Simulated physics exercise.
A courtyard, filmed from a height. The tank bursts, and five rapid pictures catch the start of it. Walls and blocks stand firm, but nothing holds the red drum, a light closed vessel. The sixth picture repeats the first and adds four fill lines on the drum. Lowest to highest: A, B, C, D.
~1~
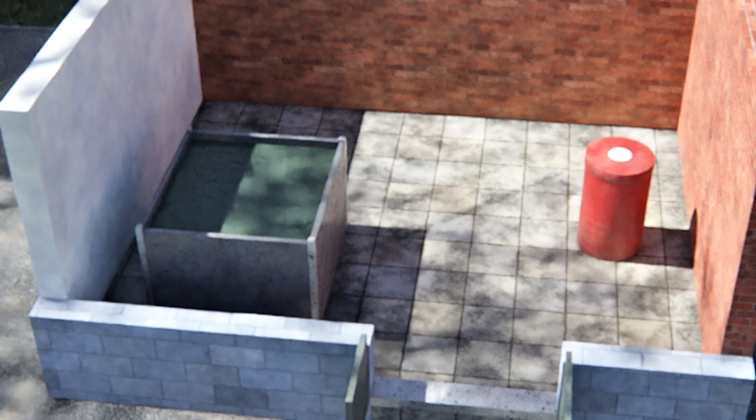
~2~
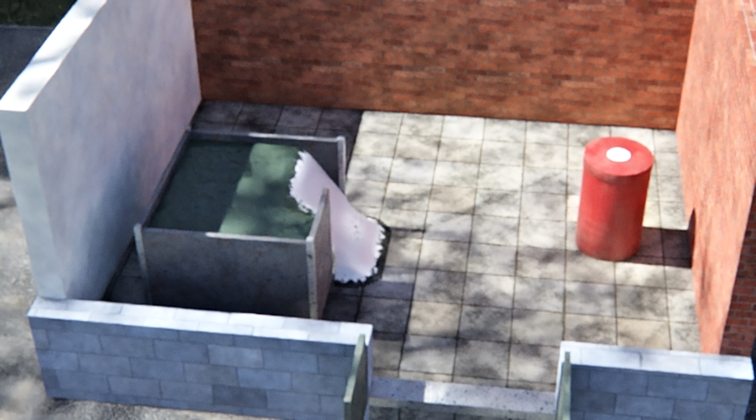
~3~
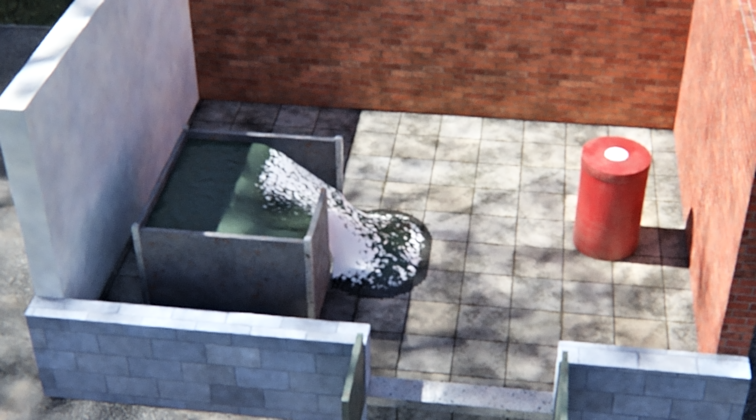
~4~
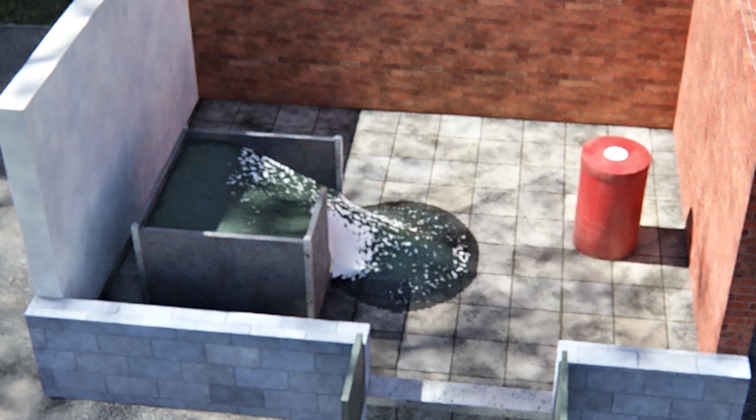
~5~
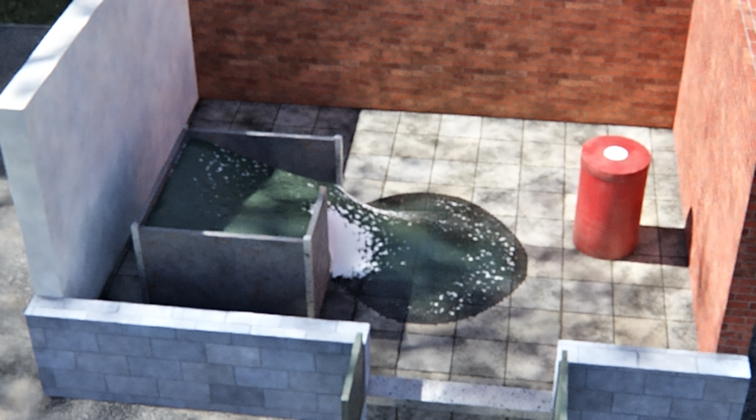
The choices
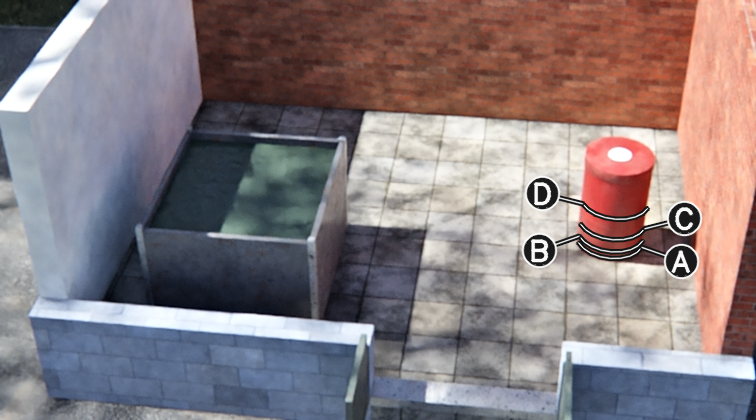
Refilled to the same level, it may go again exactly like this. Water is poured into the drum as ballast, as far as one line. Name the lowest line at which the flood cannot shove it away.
Take D.
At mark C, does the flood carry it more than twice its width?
No, less.
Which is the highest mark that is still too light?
C it is.
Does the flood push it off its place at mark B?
Yes.
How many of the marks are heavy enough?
One.
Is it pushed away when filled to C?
Yes.
In white, A at (610, 258); B at (611, 251); C at (612, 239); D at (615, 219); from the bottom up A, B, C, D.
With A, it is pushed about 4 times its own width away.
With B, it is pushed about twice its own width away.
With C, it is pushed about half its own width away.
With D, it does not move.
